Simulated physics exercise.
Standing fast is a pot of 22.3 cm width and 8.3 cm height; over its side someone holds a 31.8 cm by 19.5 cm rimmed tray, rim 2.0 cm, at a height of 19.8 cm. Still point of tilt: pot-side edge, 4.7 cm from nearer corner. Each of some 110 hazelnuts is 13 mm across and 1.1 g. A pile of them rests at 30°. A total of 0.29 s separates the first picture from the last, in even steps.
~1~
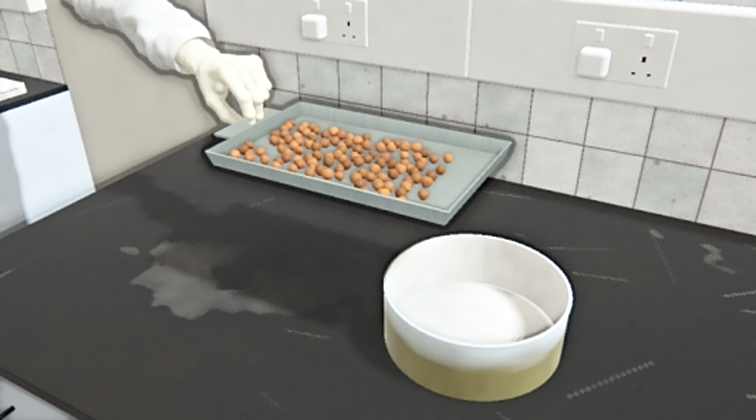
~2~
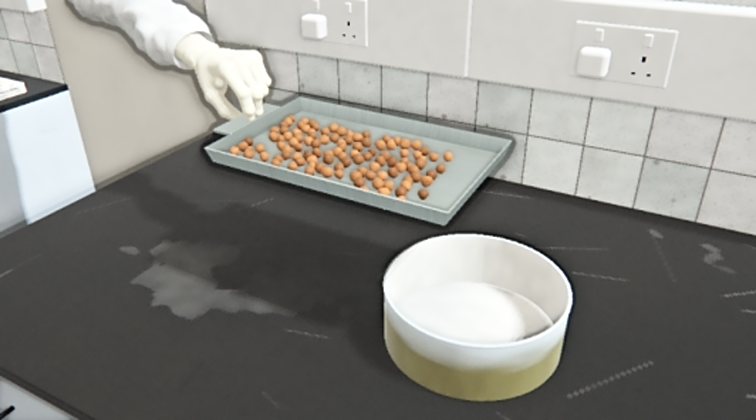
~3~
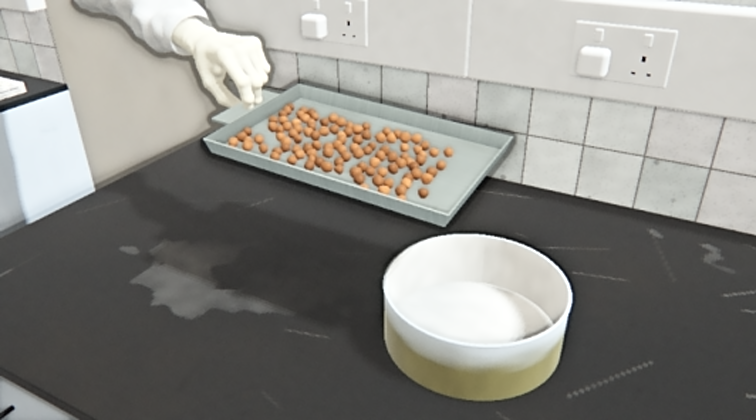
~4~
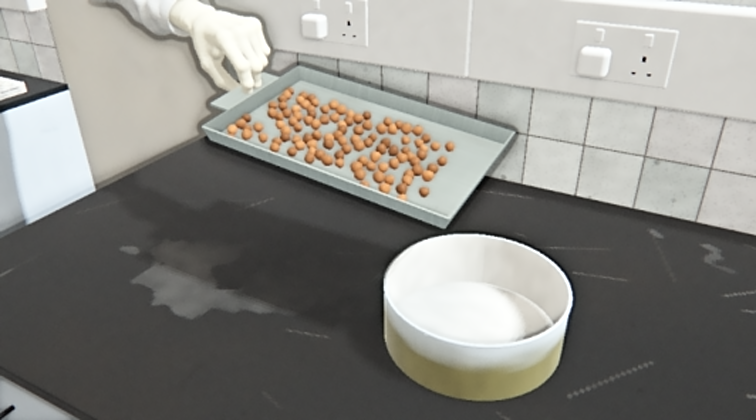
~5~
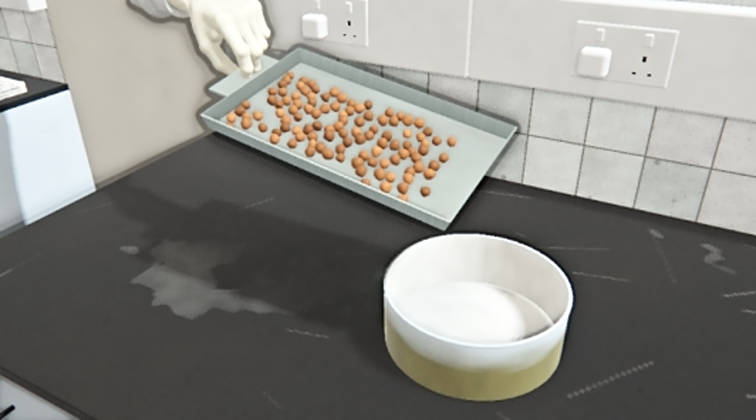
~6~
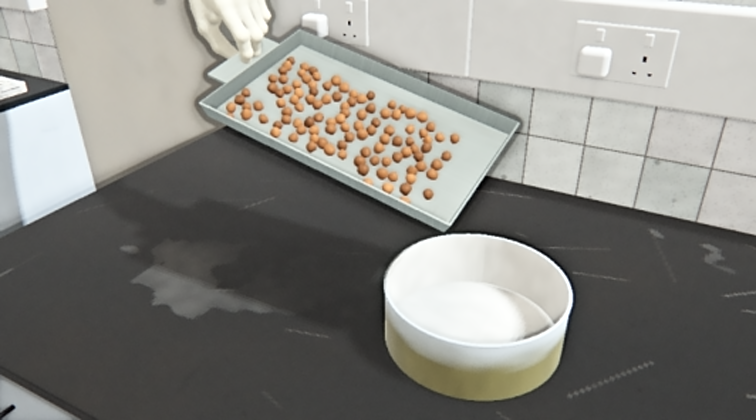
Gloved hand raising the left end of a grey tray of round brown nuts beside a pot, steadily steepening its tilt.
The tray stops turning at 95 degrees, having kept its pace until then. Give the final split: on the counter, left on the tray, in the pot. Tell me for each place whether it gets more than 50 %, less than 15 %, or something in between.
As I see it, counter: Will likely be medium, left on the tray: Will likely be low, pot: Will likely be high.
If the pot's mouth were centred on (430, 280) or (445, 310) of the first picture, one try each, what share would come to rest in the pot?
The shares would be near 75 and 100 per cent respectively.
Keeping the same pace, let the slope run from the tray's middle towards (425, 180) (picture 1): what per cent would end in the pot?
Roughly 90 per cent.
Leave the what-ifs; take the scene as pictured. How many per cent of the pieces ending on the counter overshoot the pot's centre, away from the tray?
About 60 %.
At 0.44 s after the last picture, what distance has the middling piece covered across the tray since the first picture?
Displacement on the tray: Roughly 11 cm.
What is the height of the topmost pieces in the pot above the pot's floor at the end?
It reaches roughly 2.5 cm.
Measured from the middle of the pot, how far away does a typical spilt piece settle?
Distance: Roughly 32 cm.
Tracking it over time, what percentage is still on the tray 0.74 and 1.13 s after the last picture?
In order, 75 and 0.
Then, 0.44 s after the last picture, tilt 55 degrees; the tray holds 100 %, the pot 0 %.
Then, 0.74 s after the last picture, tilt 80 degrees; the tray holds 75 %, the pot 10 %.
Then, 1.13 s after the last picture, tilt 95 degrees; the tray holds 0 %, the pot 70 %.
In the end, counter 25 %, tray 0 %, pot 75 %.
